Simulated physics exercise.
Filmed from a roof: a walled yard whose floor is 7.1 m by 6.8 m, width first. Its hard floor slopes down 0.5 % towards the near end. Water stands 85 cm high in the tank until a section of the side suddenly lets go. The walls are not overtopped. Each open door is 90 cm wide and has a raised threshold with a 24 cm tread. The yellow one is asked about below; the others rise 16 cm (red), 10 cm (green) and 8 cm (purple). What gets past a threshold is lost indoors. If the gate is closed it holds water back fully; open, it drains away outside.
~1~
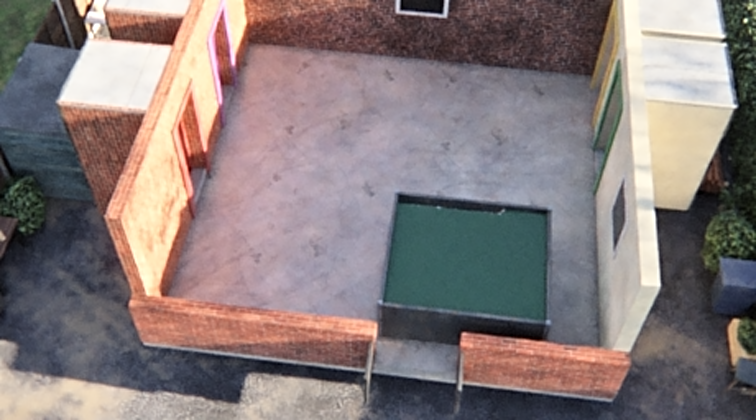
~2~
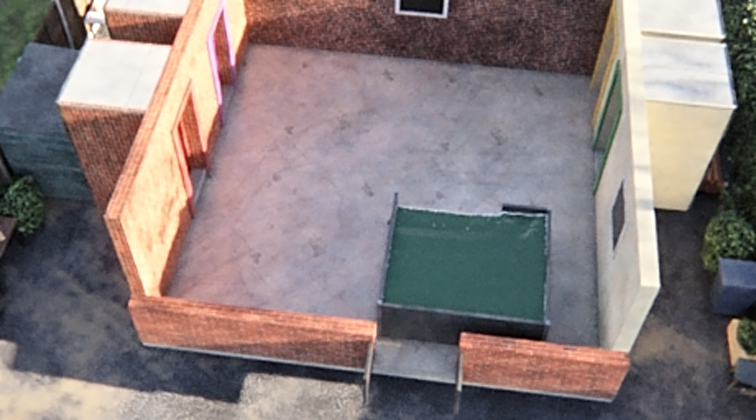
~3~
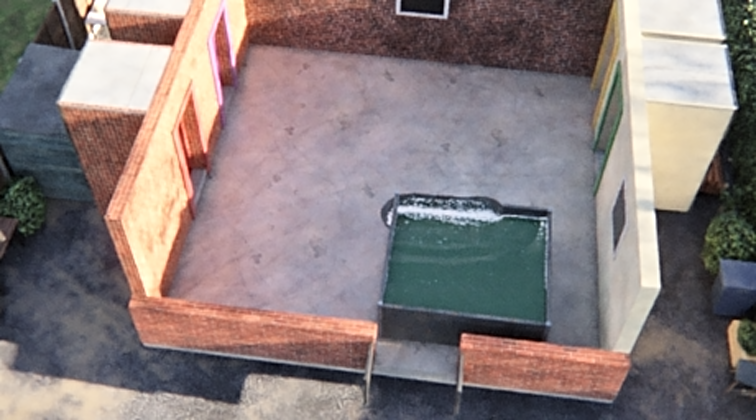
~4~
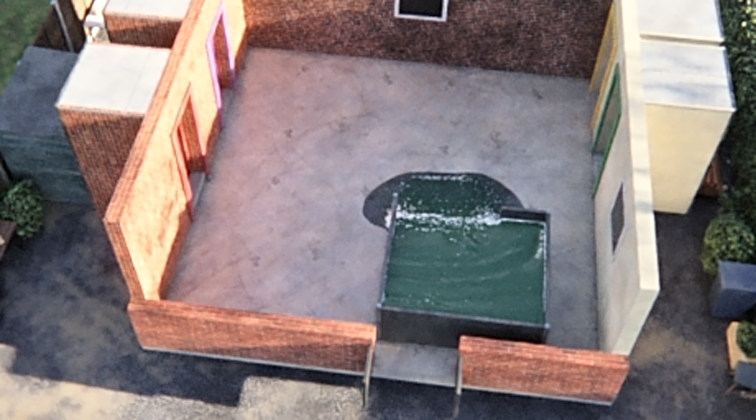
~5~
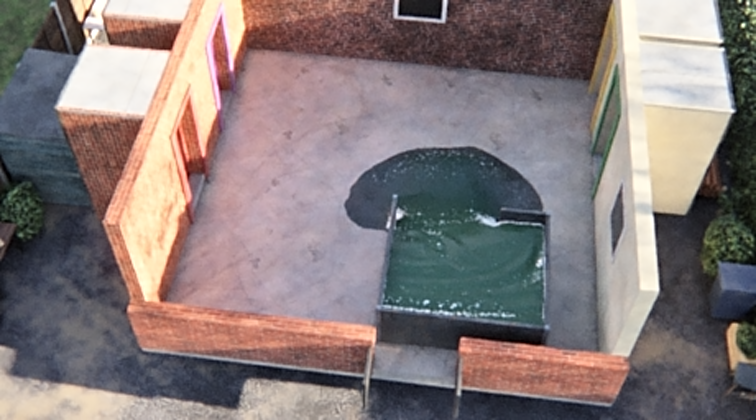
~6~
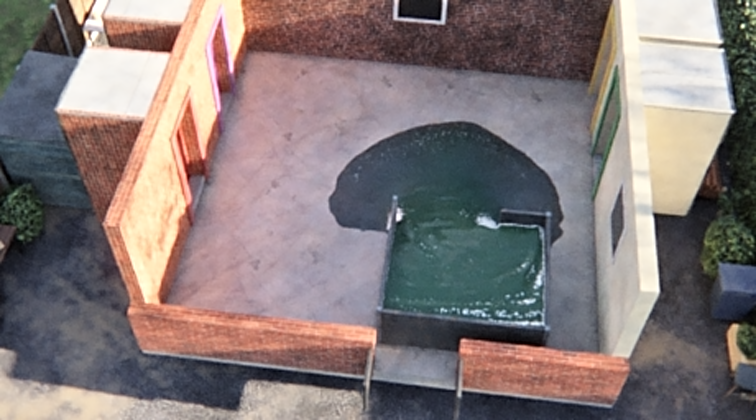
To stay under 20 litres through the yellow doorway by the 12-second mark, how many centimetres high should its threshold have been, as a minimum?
It would have to be roughly 23 cm high.
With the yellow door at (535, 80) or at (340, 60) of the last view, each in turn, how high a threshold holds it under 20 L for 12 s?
About 23 and 20 cm.
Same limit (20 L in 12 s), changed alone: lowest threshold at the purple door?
About 14.5 cm at purple.
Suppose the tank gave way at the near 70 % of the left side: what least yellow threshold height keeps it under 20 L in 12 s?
Some 18 cm.
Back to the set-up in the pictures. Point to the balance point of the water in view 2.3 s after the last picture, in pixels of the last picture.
Around (430, 174).
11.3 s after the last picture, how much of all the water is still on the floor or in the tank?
Roughly 84 in a hundred.
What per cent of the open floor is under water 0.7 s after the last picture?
Near 45 per cent is wet.
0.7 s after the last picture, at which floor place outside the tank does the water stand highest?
At about (418, 225).
Then, 0.7 s after the last picture water covers 45 % of the floor, deepest (40 cm) near (418, 225); it has not reached the yellow door.
Then, 2.3 s after the last picture water covers 60 % of the floor, deepest (46 cm) near (255, 55); 24 cm at the yellow door, 51 litres in over its 6 cm threshold.
Then, 11.3 s after the last picture water covers 100 % of the floor, deepest (16 cm) near (371, 336); 7 cm at the yellow door, 348 litres in over its 6 cm threshold.
At the yellow door as built, the water peaked near 24 cm, 2.3 s after the last picture.
Run again over the same 12 s with other heights there, 41 litres in over 19.5 cm, 9 litres over 26.5 cm. The limit of 20 litres is kept from about 23 cm up.
